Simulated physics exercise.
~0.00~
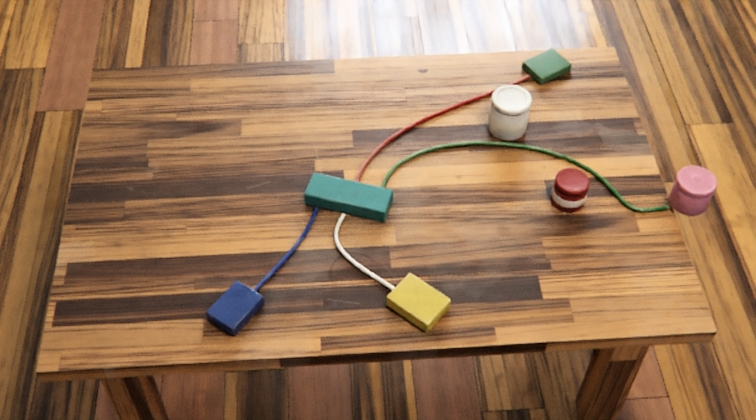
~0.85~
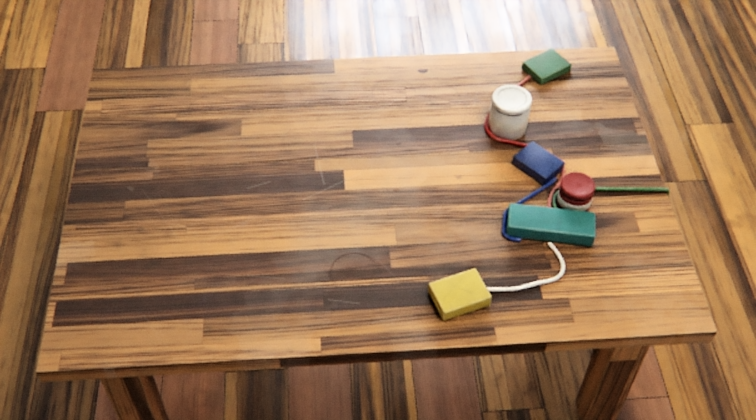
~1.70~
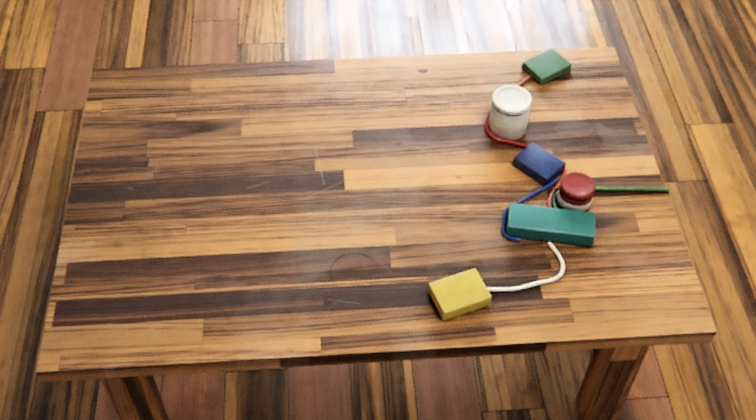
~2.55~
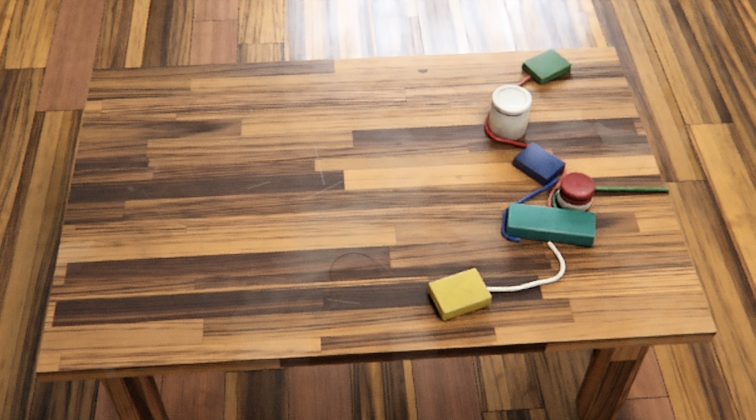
The pink speaker drops off the right edge, dragging the teal strip and blue drive rightward.
